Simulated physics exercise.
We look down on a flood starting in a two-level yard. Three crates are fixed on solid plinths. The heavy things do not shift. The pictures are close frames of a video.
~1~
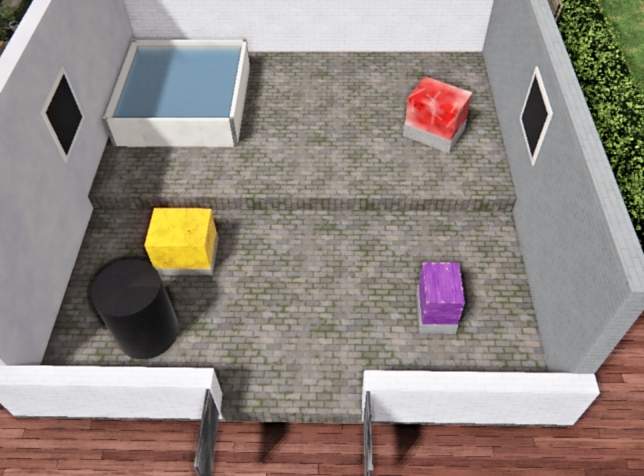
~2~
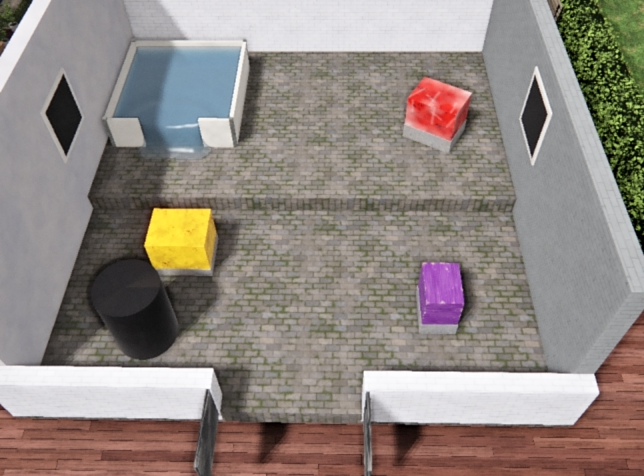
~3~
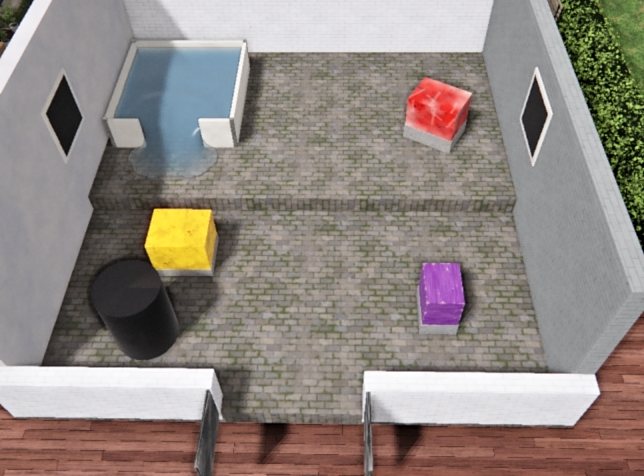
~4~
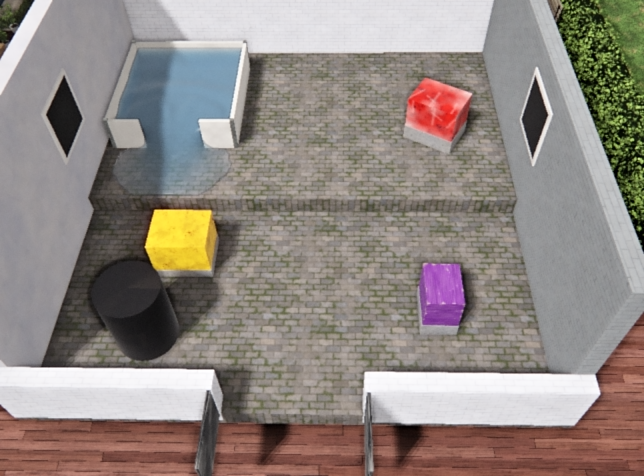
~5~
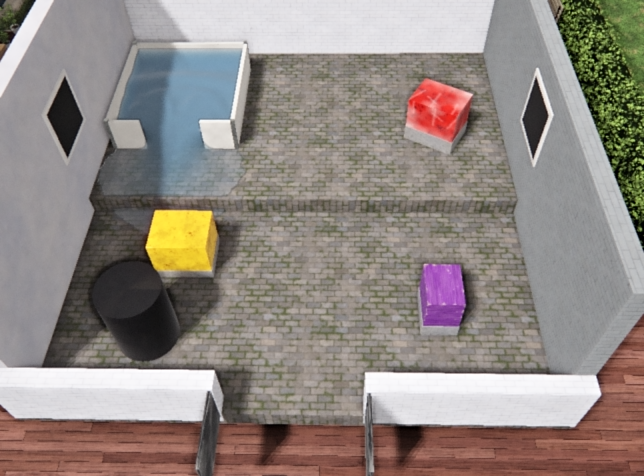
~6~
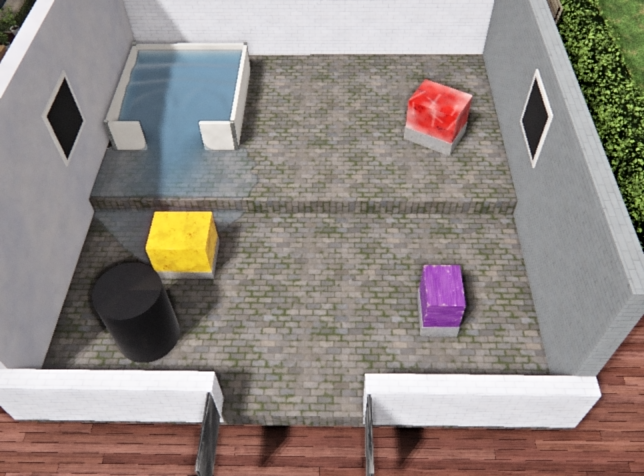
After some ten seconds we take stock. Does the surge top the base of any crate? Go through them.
The yellow crate is soaked; the purple crate keeps dry; the red crate keeps dry.
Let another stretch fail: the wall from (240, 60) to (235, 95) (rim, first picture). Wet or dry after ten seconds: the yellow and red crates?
One by one: The yellow one is spared; the red one is spared.
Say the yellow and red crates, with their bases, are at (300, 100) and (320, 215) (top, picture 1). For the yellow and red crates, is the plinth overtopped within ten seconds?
Then: Yellow is spared, red escapes it.
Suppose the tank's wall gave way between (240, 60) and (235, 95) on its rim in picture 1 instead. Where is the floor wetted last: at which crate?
The yellow crate.
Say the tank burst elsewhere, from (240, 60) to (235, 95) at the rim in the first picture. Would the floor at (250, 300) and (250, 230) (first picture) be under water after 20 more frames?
In turn: Free of water, not flooded.
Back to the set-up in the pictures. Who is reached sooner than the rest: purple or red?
The one in purple.
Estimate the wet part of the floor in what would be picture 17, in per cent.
Near 25 in a hundred.
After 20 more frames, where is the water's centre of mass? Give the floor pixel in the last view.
At about (190, 187).
A moment on, water covers 15 % of the floor; the yellow crate water round its plinth, the purple crate not reached, the red crate not reached.
Next, water covers 25 % of the floor; the yellow crate water round its plinth, the purple crate not reached, the red crate not reached.
Then, water covers 45 % of the floor; the yellow crate water round its plinth, the purple crate water round its plinth, the red crate not reached.
Later, water covers 55 % of the floor; the yellow crate water round its plinth, the purple crate water round its plinth, the red crate not reached.
In the end, water covers 55 % of the floor; the yellow crate was topped, the purple crate stayed above the water, the red crate stayed above the water.
